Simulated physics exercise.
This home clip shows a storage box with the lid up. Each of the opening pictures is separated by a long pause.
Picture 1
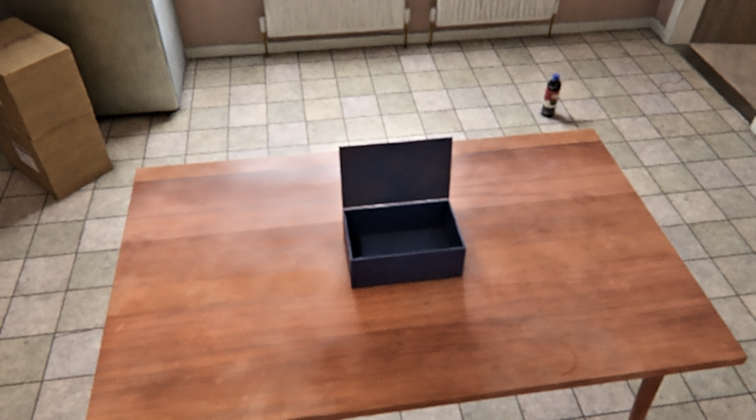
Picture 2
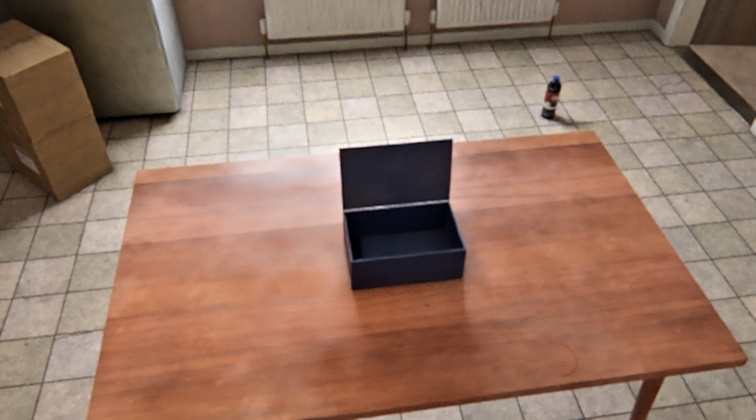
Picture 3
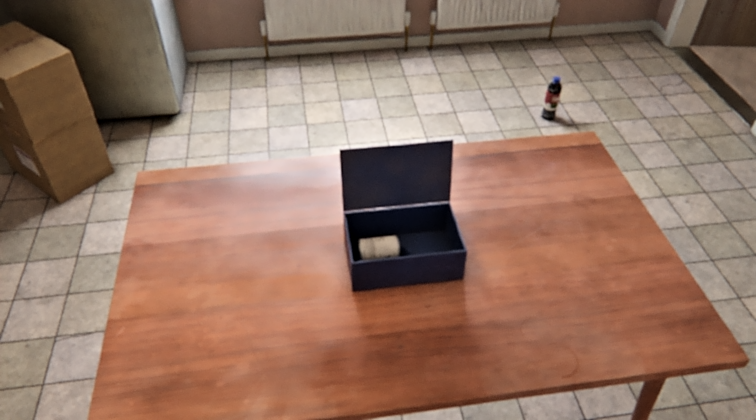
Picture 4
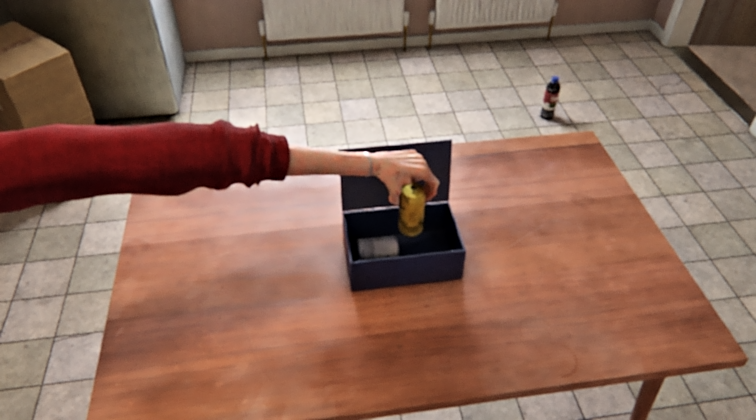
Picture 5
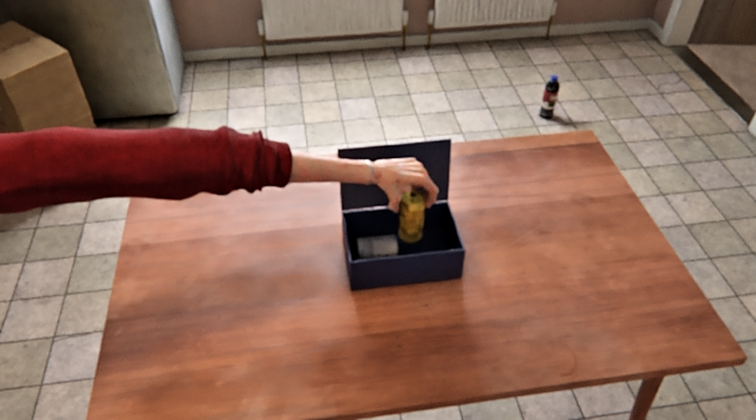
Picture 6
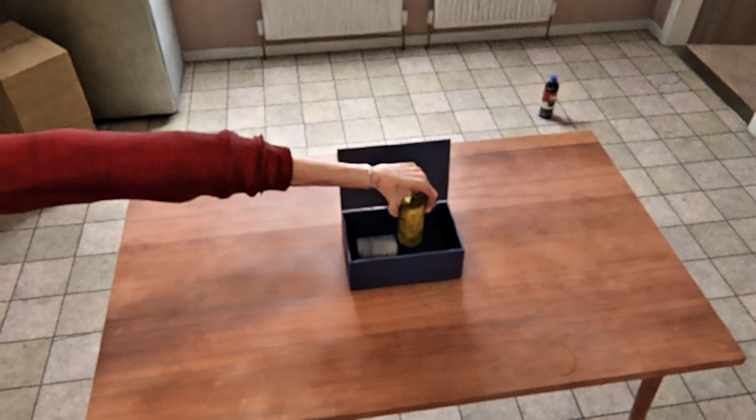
In a room with a pale tiled floor, seen from above at an angle, a wooden table stands before white radiators, with a cardboard box at left and a dark bottle on the floor behind. On the table an open dark blue box is empty, then holds a whitish tin on its left side. A red-sleeved arm then appears from the left, its hand lowering a yellow can slightly beside the tin, while the view stays still.
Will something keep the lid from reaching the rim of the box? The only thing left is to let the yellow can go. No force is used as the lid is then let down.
Yes, it stays propped open.
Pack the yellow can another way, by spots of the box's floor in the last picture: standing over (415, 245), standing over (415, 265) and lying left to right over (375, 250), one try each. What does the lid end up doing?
In case one it remains open, in case two it remains open and in case three it ends up closed.
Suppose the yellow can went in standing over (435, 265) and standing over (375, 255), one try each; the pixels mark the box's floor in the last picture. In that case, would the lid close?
Lid: First try open, second try open.
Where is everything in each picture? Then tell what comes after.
In the first frame, the last thing is not in view yet.
In the second frame, the last thing is not in view yet.
In the third frame, the last thing is not in view yet; white tin (379, 251).
The fourth frame shows still above its spot; yellow can (412, 211); white tin (377, 251).
The fifth frame shows still above its spot; yellow can (412, 218); white tin (377, 250).
The sixth frame shows in place under the hand; yellow can (411, 222); white tin (376, 250).
Then, 1.00 s on from there, lid starting down; yellow can shifted about its own width near (410, 243).
Then, 1.70 s on from there, lid 48° above the rim; yellow can shifted about its own width near (410, 243).
Then, 3.20 s on from there, lid 25° above the rim; yellow can shifted about its own width near (410, 243); white tin shifted a little.
In the end, lid 25° above the rim; moved from the start, yellow can; white tin unmoved. At the end, from the last picture's camera, yellow can near (410, 242).
